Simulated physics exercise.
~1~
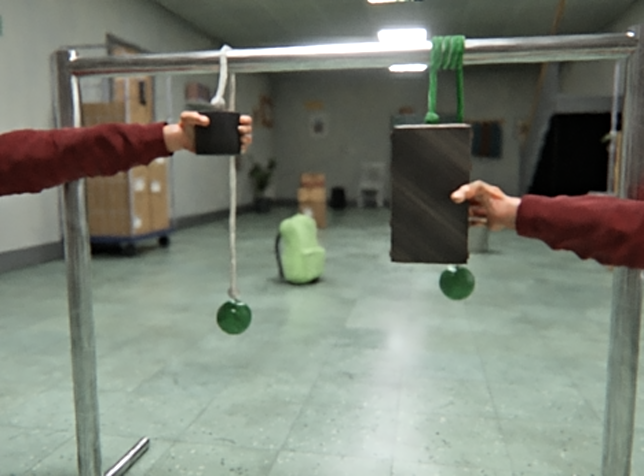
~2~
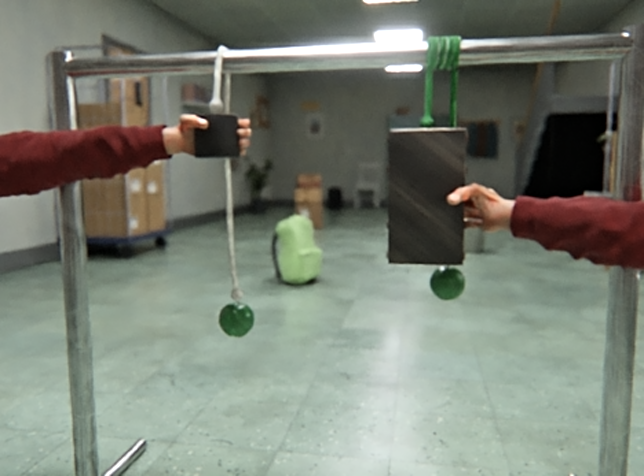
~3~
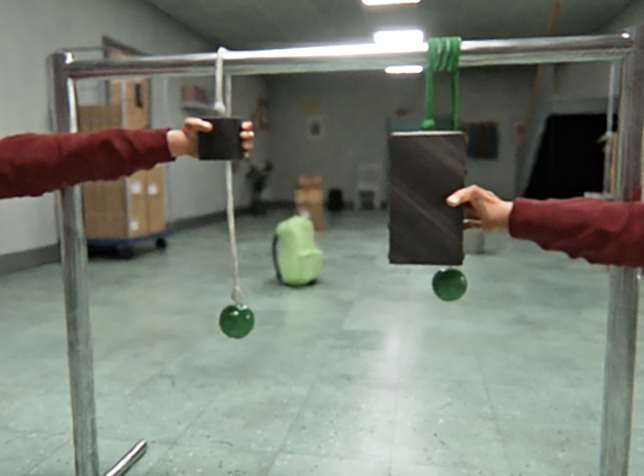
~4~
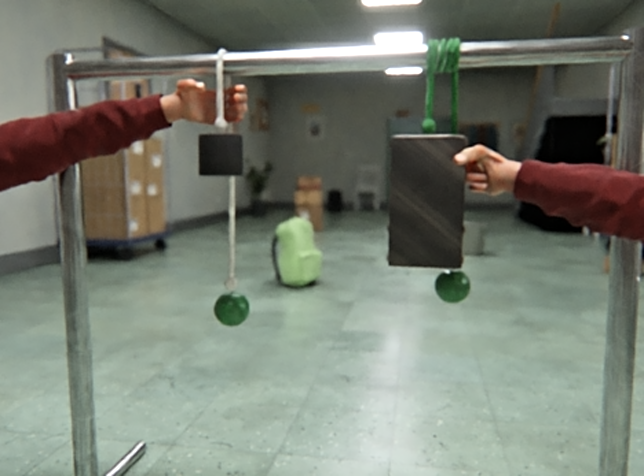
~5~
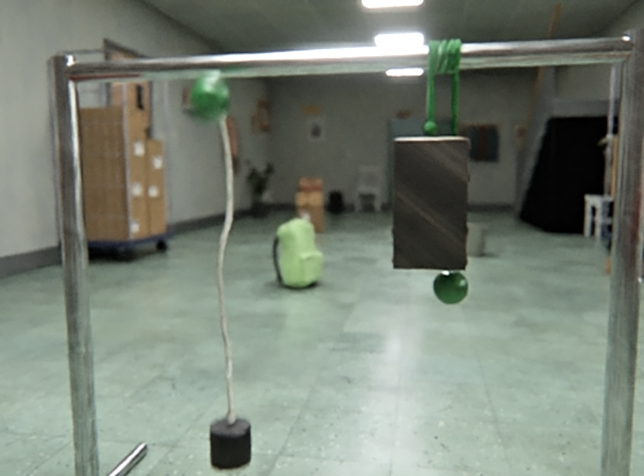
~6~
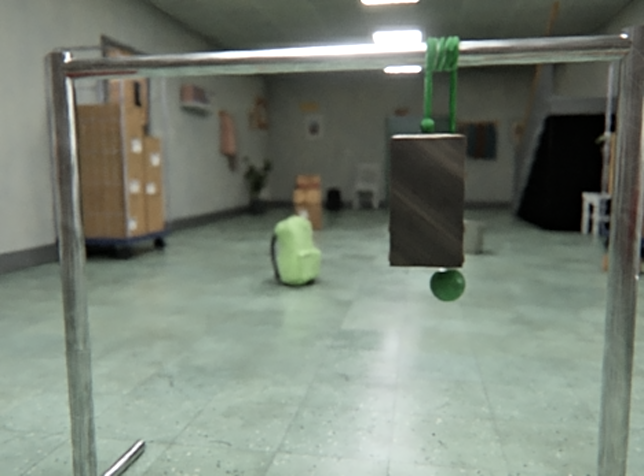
The video shows two hands holding a small dark block and a larger brown case on a metal rail; once they let go, the small block drops as its rope's green apple rises, both leaving view, while the case stays hanging.
